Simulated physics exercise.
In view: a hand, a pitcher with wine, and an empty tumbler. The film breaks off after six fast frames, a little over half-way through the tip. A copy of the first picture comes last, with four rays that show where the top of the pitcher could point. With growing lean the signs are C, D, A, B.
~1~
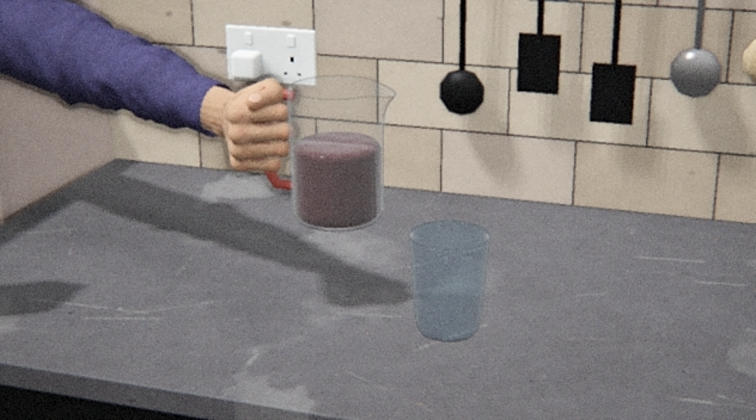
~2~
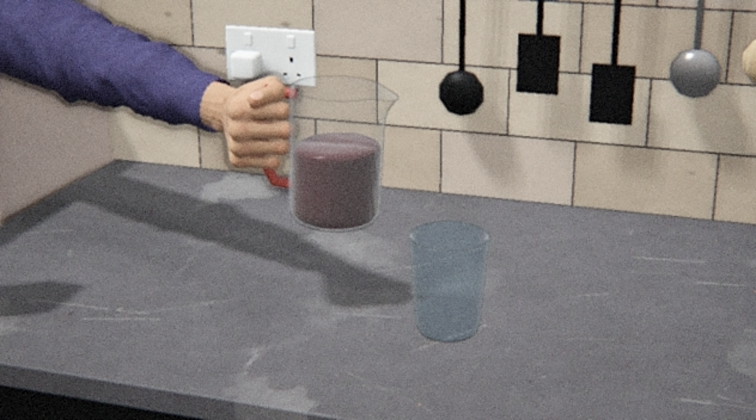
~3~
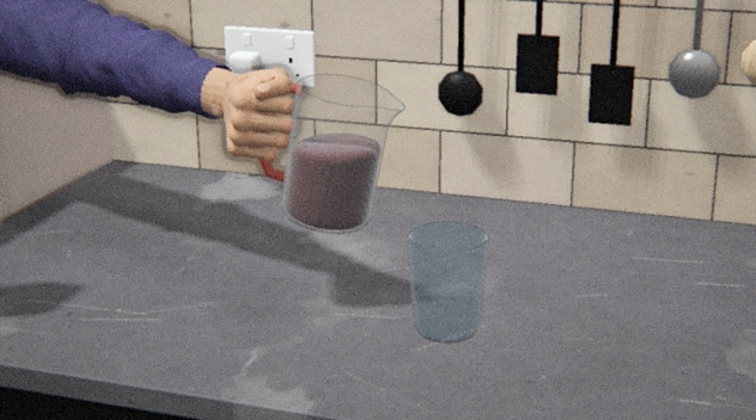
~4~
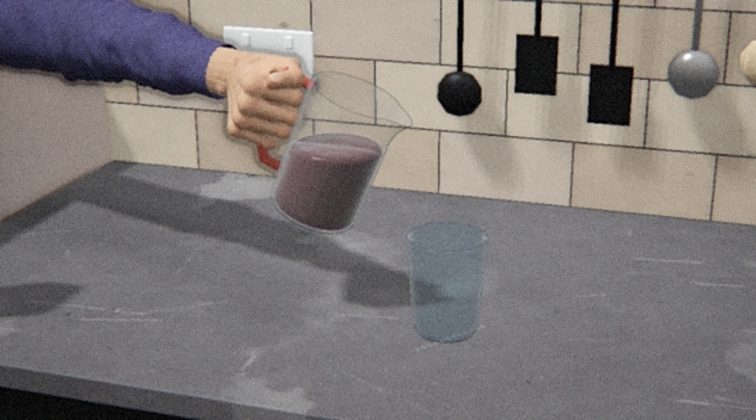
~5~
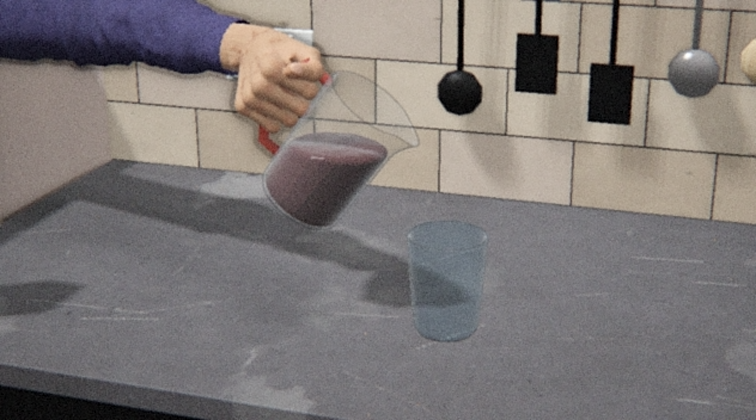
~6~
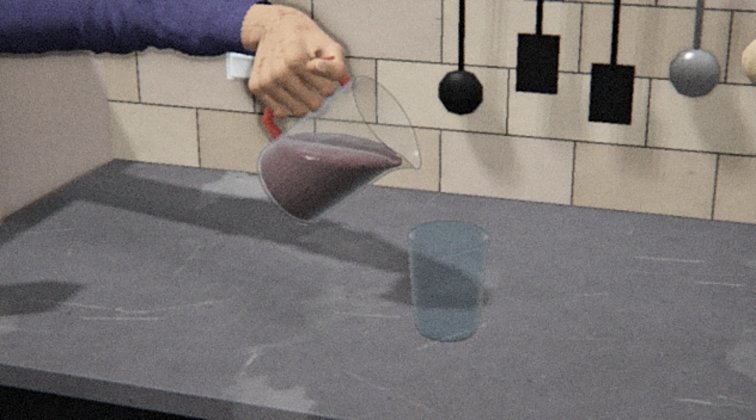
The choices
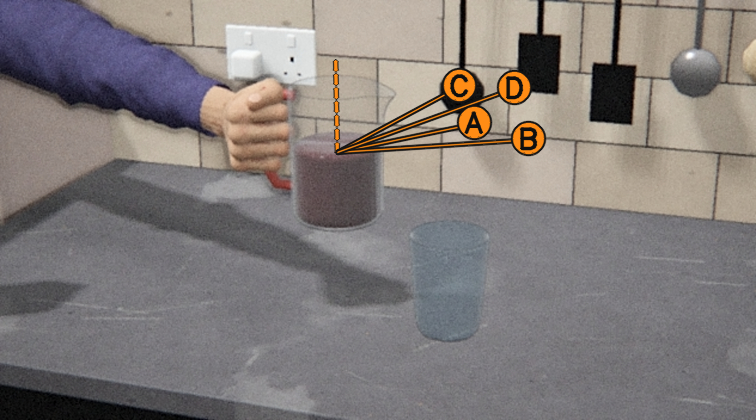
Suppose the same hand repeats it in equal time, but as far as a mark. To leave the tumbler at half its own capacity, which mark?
Take A.
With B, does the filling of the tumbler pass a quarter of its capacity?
Yes, it does.
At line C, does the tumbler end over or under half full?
Under.
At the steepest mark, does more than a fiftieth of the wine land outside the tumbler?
No, it does not.
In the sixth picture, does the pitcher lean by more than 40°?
Yes.
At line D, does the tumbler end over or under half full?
Under.
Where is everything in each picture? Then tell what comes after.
Upright, lip at (393, 95); rim of the tumbler round (450, 234); nothing has left yet, in the first frame.
Tipped about 3°, lip at (396, 98); nothing has left yet, in the second frame.
Tipped about 10°, lip at (402, 108); nothing has left yet, in the third frame.
Tipped about 22°, lip at (410, 124); nothing has left yet, in the fourth frame.
Tipped about 36°, lip at (417, 144); nothing has left yet, in the fifth frame.
Tipped about 51°, lip at (419, 166); nothing has left yet, in the sixth frame.
On the marked copy, A at (458, 127); B at (511, 140); C at (444, 94); D at (499, 93).
If A is chosen, the tumbler ends with about 48 % of what it can hold.
If B is chosen, the tumbler ends with about 70 % of what it can hold.
If C is chosen, the tumbler ends with about 12 % of what it can hold.
If D is chosen, the tumbler ends with about 28 % of what it can hold.
